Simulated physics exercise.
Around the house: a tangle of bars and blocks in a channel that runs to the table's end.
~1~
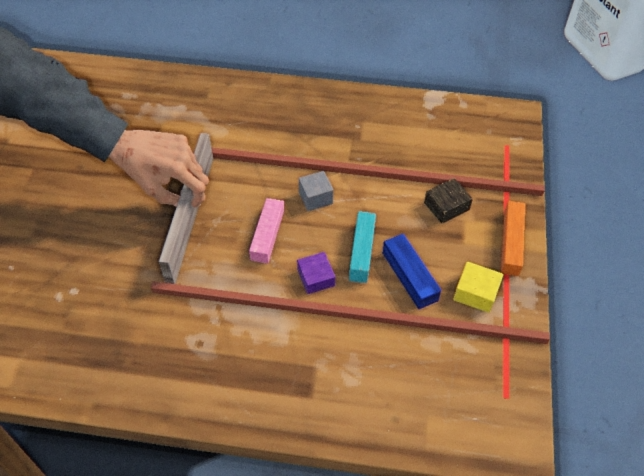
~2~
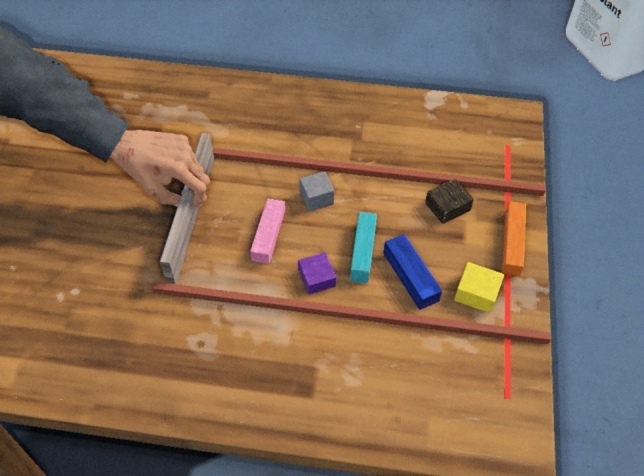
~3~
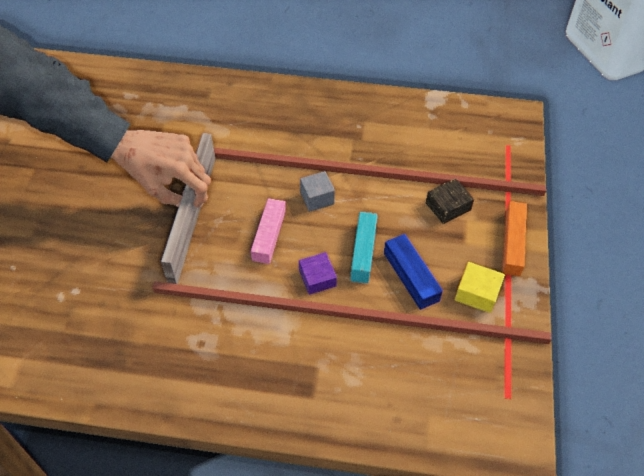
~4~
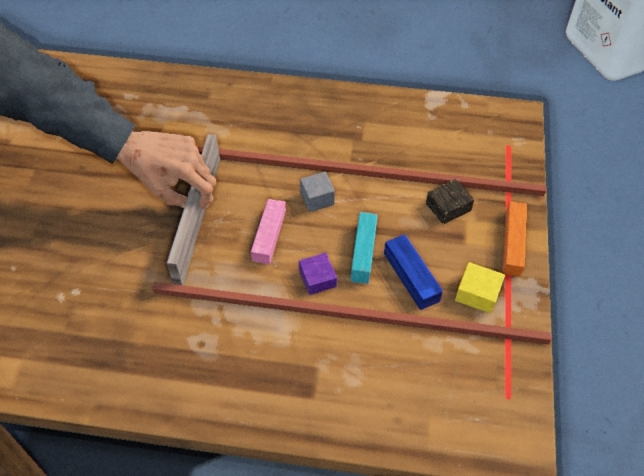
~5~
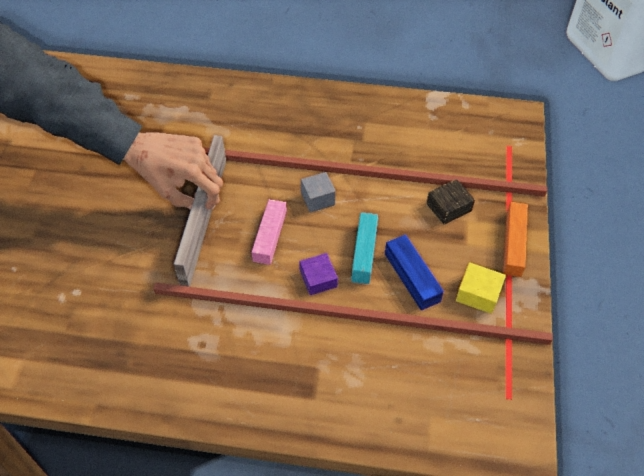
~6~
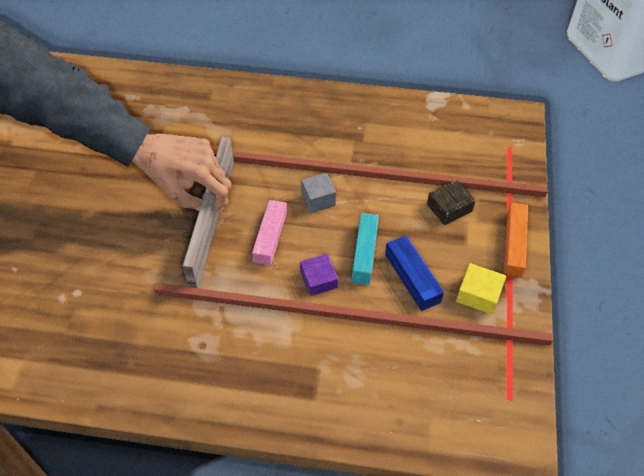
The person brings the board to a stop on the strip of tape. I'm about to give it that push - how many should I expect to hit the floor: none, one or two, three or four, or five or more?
Expect three or four.
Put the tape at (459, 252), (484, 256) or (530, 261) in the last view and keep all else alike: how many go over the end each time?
Respectively, 0, 2 and 5.
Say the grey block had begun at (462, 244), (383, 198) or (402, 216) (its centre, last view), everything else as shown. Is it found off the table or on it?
The grey block drops off; is kept; holds on.
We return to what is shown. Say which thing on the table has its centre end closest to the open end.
Result: The turquoise bar.
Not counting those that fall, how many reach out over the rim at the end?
It totals 0.
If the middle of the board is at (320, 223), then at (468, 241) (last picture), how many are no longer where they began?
Tally: First 3; then 8.
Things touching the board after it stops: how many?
Looks like 3 of them, all told.
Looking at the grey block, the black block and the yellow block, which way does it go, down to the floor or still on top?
At the end the grey block does not drop, the black block does not stay, and the yellow block does not stay.
Soon after, none off yet; orange bar at rest near (516, 239); yellow block at rest near (481, 289); black block at rest near (451, 202).
After that, none off yet; orange bar at rest near (516, 239); yellow block displaced a little near (501, 288); black block displaced a little near (462, 200).
In the end, the number that fall off is three or four; gone, blue stick, black block, yellow block and orange bar.
